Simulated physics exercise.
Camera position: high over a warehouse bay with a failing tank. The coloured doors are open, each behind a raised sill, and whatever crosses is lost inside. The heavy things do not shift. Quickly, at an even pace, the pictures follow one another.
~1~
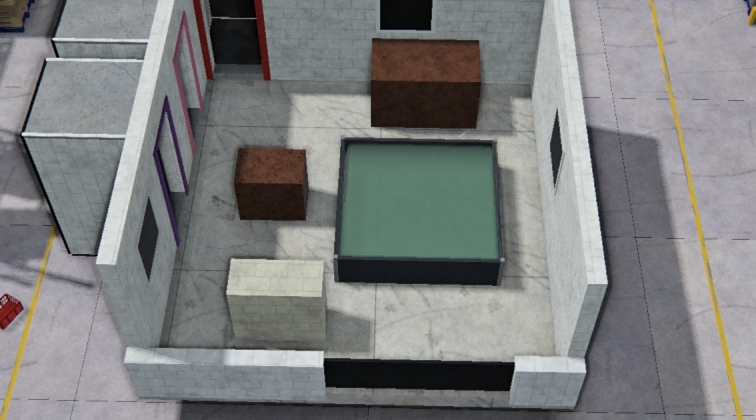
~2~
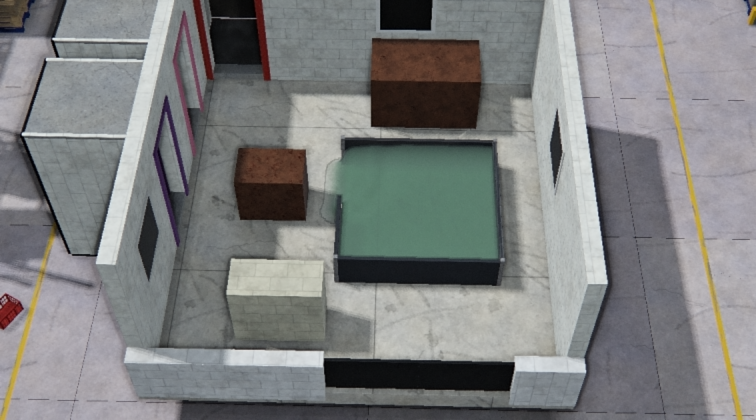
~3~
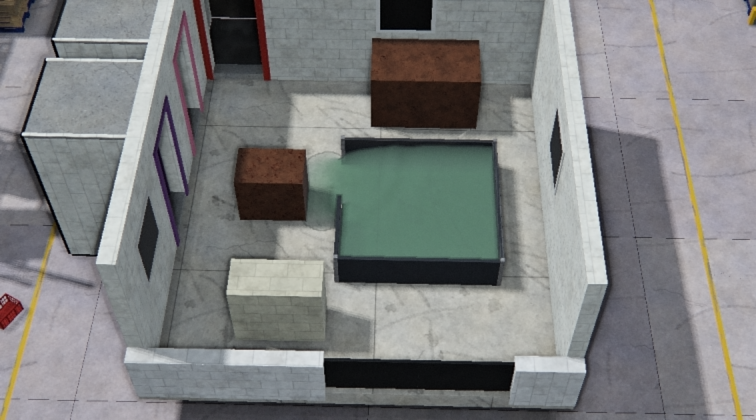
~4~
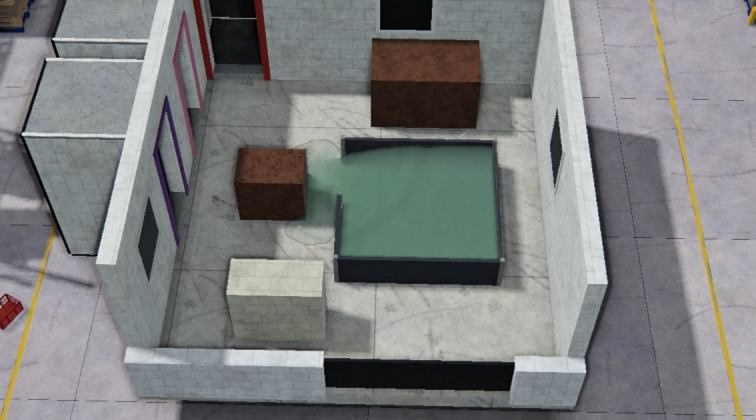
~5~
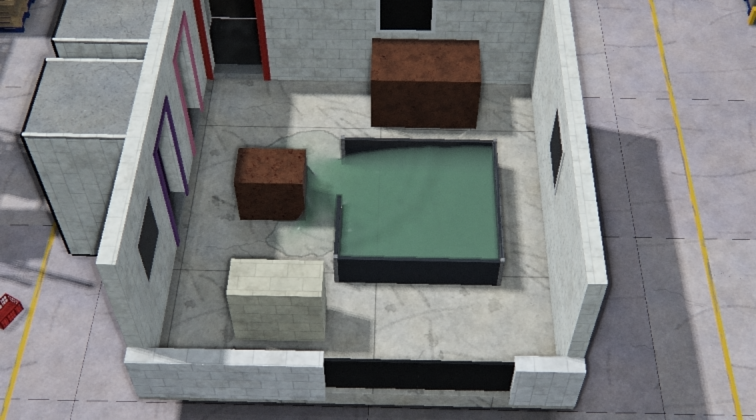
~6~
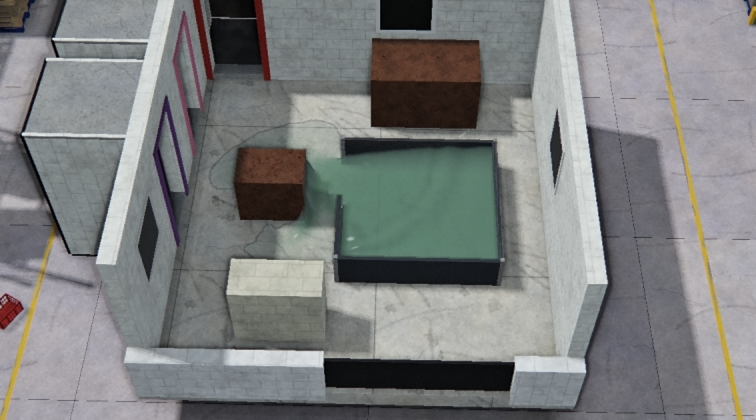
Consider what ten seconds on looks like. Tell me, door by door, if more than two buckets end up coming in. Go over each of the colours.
At the pink door, yes, more than two. At the purple door, no, two at most. At the red door, yes, more than two.
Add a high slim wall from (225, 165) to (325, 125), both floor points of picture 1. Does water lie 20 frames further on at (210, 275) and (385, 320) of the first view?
Submerged, then submerged.
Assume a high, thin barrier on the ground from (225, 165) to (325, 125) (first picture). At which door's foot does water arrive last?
My answer is the red-painted one.
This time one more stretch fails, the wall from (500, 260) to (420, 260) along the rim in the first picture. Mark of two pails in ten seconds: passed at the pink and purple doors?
One by one: Pink door lets less in; purple door keeps below it.
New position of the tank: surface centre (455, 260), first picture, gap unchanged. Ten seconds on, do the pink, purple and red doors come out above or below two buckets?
Taking the doors in turn, pink remains short, purple surpasses that, and red remains short.
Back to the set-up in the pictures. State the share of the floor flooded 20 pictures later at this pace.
I make it 60 per cent.
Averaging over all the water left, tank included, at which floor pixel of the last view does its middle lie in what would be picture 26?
Point: (353, 205).
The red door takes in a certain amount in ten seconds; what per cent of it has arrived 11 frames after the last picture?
It comes to around 10 percent of the ten-second total.
A moment on, water covers 30 % of the floor; the pink door under two buckets in, the purple door not reached, the red door not reached.
Next, water covers 45 % of the floor; the pink door over two buckets in, the purple door wet at the sill, nothing in, the red door under two buckets in.
Then, water covers 60 % of the floor; the pink door over two buckets in, the purple door wet at the sill, nothing in, the red door over two buckets in.
Later, water covers 80 % of the floor; the pink door far over two buckets in, the purple door wet at the sill, nothing in, the red door far over two buckets in.
In the end, water covers 95 % of the floor; the pink door far over two buckets in, the purple door under two buckets in, the red door far over two buckets in.
